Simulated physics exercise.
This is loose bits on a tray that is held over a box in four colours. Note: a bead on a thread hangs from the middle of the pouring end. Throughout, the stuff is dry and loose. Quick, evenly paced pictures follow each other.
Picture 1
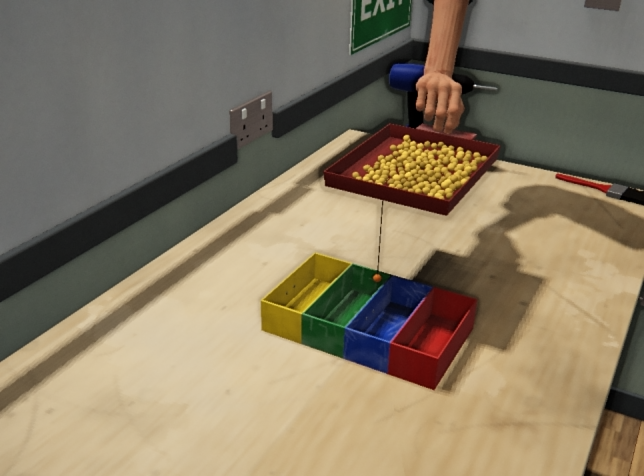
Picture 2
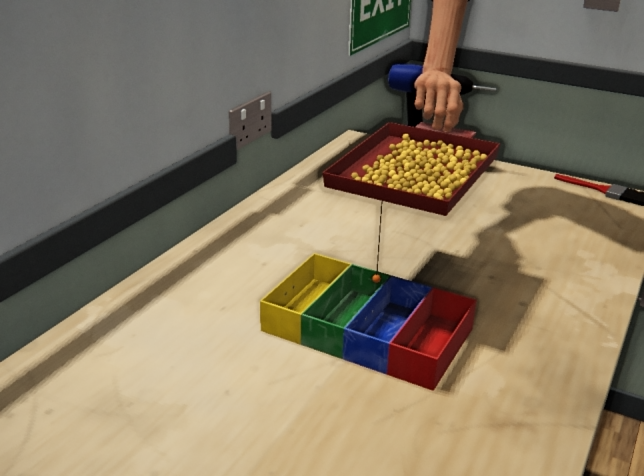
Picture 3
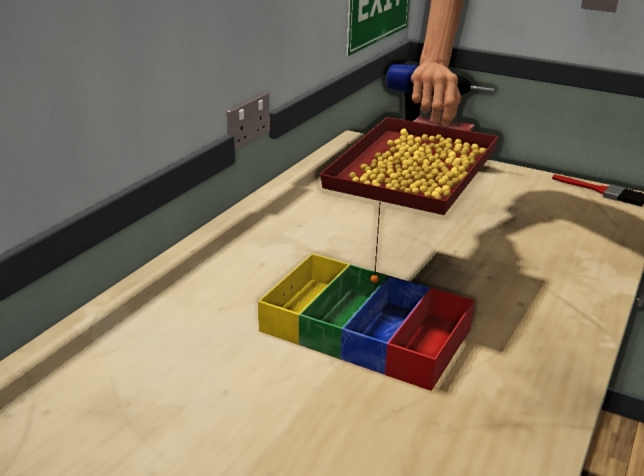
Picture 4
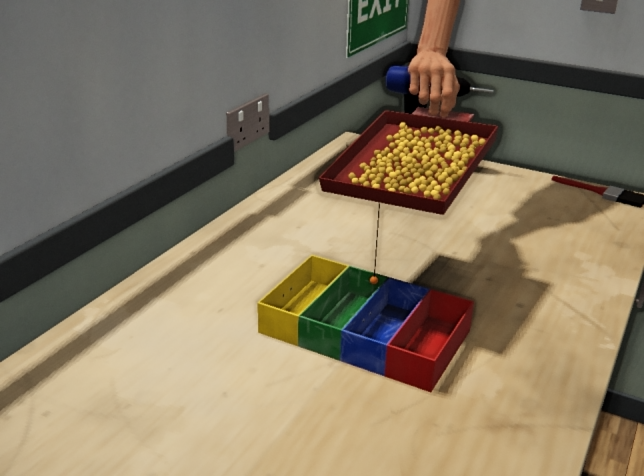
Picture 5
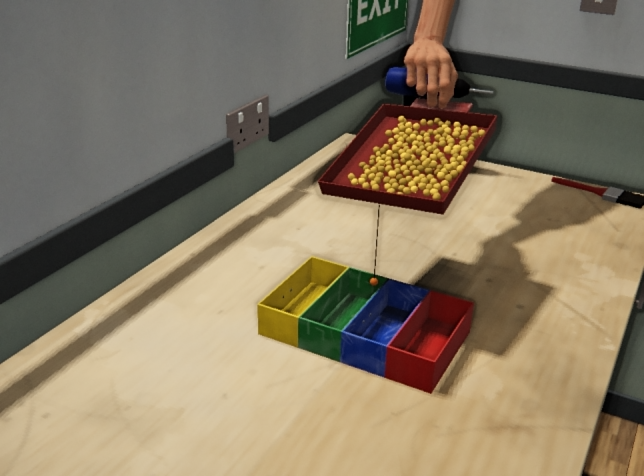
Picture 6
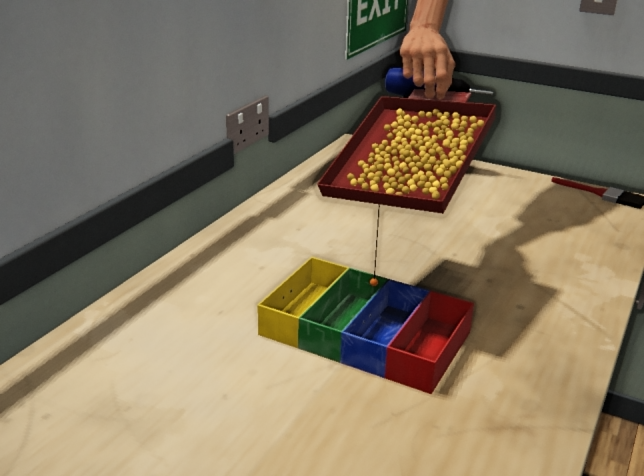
At the start, a hand holds a dark red tray of yellow puffed balls level above a box with yellow, green, blue and red cells, an orange bead hanging beneath on a thread. The hand then gradually tilts the tray, its left front corner dipping lowest, while the balls stay on it.
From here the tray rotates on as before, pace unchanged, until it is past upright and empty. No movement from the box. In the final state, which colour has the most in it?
Most ends up in yellow.
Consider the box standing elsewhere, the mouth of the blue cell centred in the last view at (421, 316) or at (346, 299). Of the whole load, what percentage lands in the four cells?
In order: 60 percent, then 90 percent.
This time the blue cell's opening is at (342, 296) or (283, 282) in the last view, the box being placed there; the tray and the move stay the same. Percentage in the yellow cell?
Some 0 percent in the first case, 0 percent in the second.
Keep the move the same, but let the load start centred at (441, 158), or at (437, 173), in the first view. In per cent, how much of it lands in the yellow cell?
First case: Around 50 %; second case: Around 40 %.
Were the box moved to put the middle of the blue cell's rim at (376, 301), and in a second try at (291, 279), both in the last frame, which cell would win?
Try 1: That green cell. Try 2: The red one.
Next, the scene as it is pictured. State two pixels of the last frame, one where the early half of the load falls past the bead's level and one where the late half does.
I'd put it at roughly (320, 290), and after that at roughly (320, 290).
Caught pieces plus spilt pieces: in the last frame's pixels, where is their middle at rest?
Around (311, 324).
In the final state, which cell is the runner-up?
Second place: That green cell.
Soon, tray tipped steeply; all on the tray.
A while on, tray tipped right over; nearly all on the tray; a stray few in the yellow cell; a stray few falling or outside the box.
Towards the end, tray tipped past a quarter turn; about half in the yellow cell; about a third in the green cell; a small part in the blue cell; a small part falling or outside the box.
Finally, tray tipped past a quarter turn; about half in the yellow cell; about a third in the green cell; a small part in the blue cell; none in the red cell; a small part outside the box.
